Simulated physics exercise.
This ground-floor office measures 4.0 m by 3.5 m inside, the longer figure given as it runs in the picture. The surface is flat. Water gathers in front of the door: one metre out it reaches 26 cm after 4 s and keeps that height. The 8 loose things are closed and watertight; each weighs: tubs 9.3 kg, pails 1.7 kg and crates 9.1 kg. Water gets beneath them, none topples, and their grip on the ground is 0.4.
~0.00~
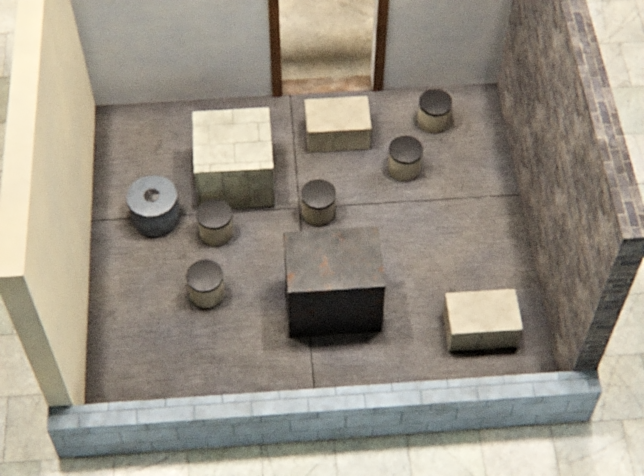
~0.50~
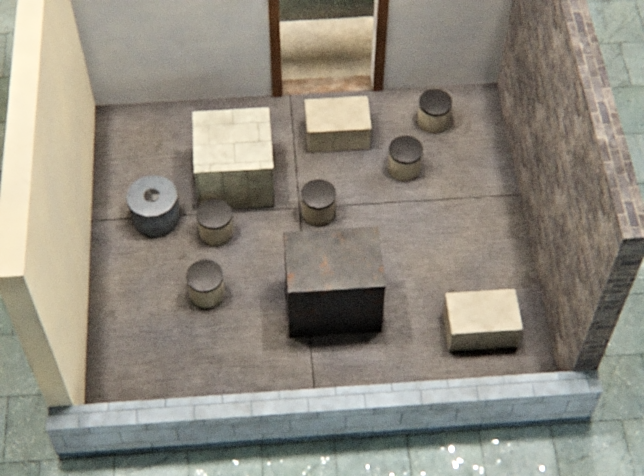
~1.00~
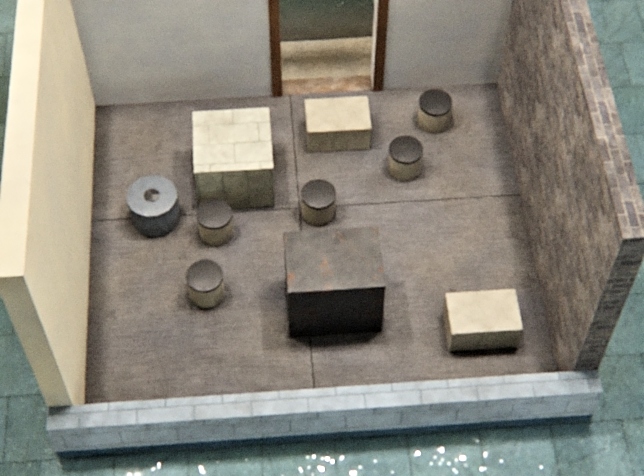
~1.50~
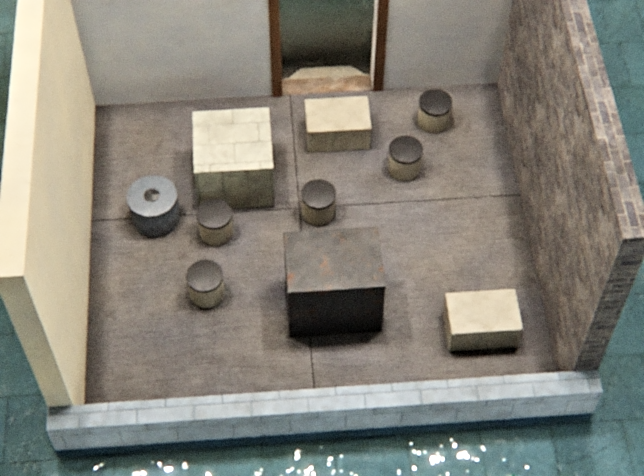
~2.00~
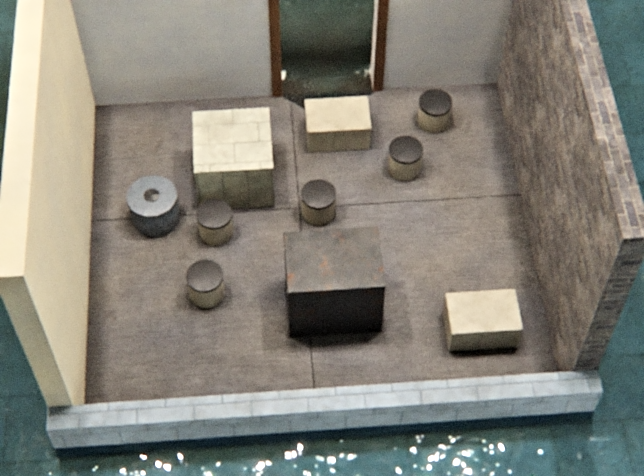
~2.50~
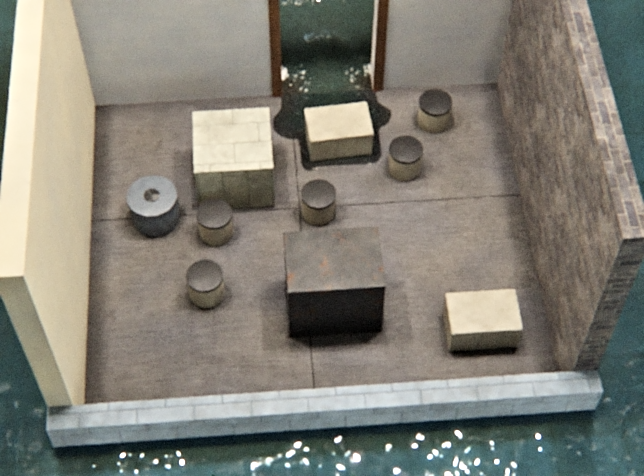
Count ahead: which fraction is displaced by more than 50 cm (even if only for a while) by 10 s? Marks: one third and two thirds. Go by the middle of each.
It is between one and two thirds.
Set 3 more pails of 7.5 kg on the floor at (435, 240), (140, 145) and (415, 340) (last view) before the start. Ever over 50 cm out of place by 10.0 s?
In that order: Over, under, more.
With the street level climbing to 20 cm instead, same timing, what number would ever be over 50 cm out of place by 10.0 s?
In that case 5 of them.
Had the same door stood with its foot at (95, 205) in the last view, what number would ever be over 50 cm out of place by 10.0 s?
In that case 7 of them.
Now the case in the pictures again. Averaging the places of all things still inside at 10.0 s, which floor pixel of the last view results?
Near (207, 292).
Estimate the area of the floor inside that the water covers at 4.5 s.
Roughly 7.0 m2.
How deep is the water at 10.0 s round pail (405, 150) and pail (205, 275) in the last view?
Roughly 13 and 14 cm.
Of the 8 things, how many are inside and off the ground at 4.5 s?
1 of them.
After 3.5 s 1 of 8 are over 50 cm from their spots; 0 afloat.
After 4.5 s 3 of 8 are over 50 cm from their spots; 1 afloat.
After 7.0 s 5 of 8 are over 50 cm from their spots; 4 afloat.
After 10.0 s 5 of 8 are over 50 cm from their spots, and 5 have been at some point; 8 afloat.
